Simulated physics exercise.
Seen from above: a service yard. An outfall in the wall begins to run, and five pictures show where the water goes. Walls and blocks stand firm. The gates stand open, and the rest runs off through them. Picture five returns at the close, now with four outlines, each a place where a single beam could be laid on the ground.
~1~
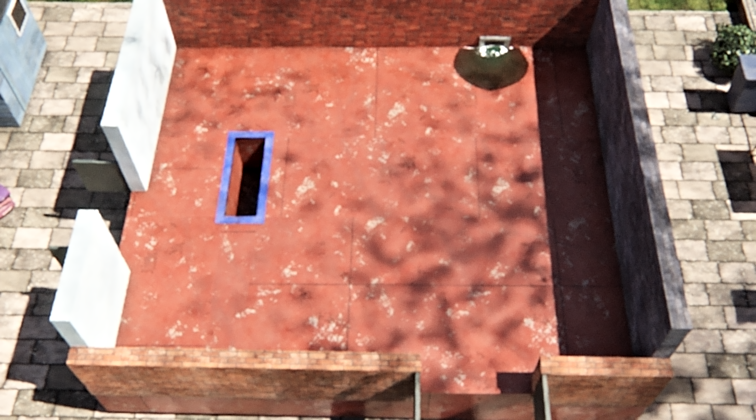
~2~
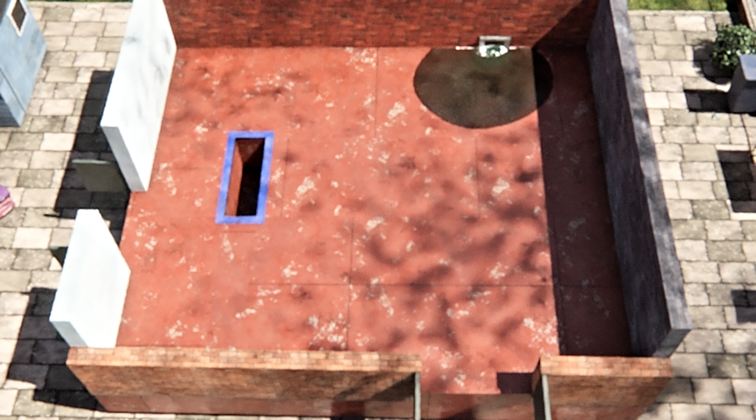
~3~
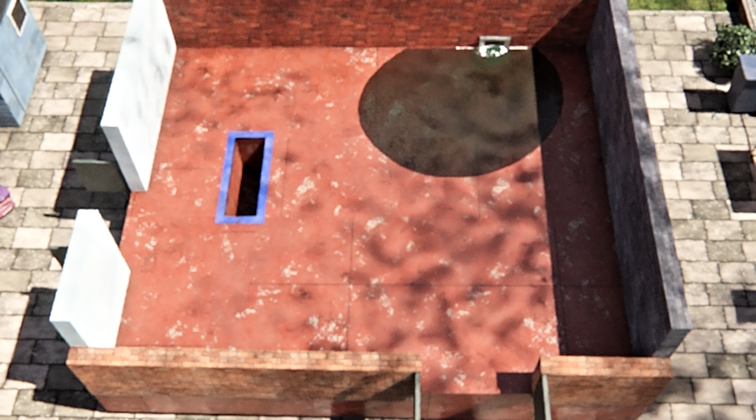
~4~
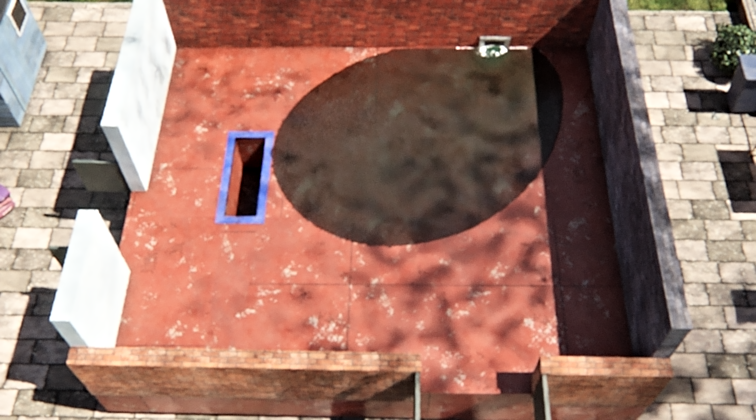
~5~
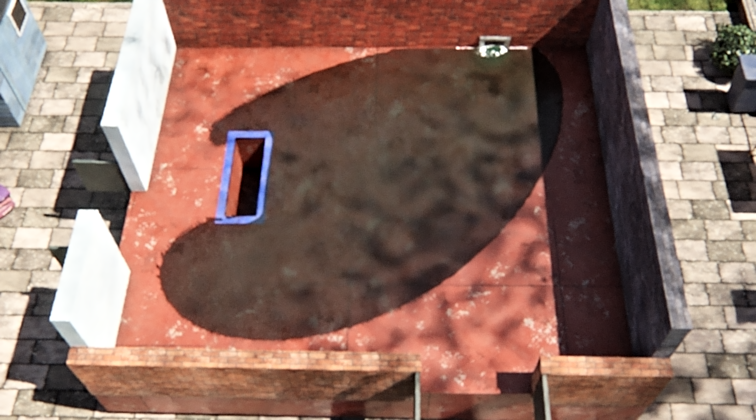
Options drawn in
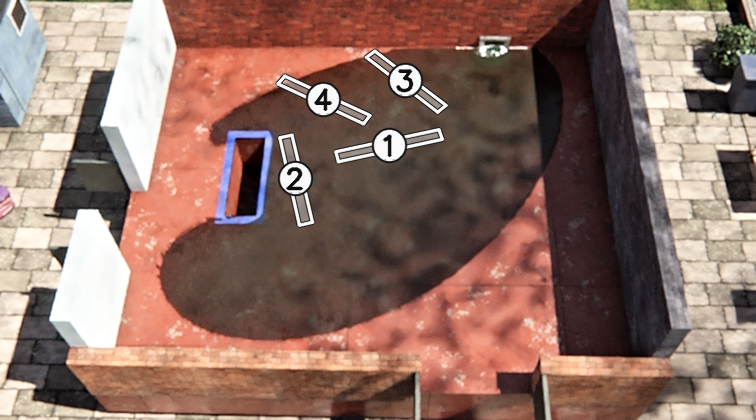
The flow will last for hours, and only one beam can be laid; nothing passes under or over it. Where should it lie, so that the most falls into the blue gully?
Choose 1.
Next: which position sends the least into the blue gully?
2.
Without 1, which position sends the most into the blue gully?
Here it is position 4.
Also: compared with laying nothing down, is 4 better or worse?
It is worse.
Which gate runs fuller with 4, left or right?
More leaves on the left.
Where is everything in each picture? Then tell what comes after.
Outfall at (494, 43); blue gully at (246, 176); open gate at (138, 230); open gate at (475, 377); front seen at (494, 84), 2 % of the ground wet; blue gully still dry, in the first picture.
Front seen at (425, 103), 7 % of the ground wet; blue gully still dry, in the second picture.
Front seen at (403, 160), 16 % of the ground wet; blue gully still dry, in the third picture.
Front seen at (289, 195), 31 % of the ground wet; blue gully still dry, in the fourth picture.
Front seen at (172, 292), 47 % of the ground wet; blue gully taking water, in the fifth picture.
On the marked copy, 1 from (337, 156) to (440, 134); 2 from (285, 136) to (305, 223); 3 from (370, 54) to (441, 108); 4 from (281, 80) to (366, 119).
With 1, about 43 % of the stream goes into the blue gully, about 55 % out by the gates.
With 2, about 7 % of the stream goes into the blue gully, about 91 % out by the gates.
With 3, about 16 % of the stream goes into the blue gully, about 83 % out by the gates.
With 4, about 27 % of the stream goes into the blue gully, about 72 % out by the gates.
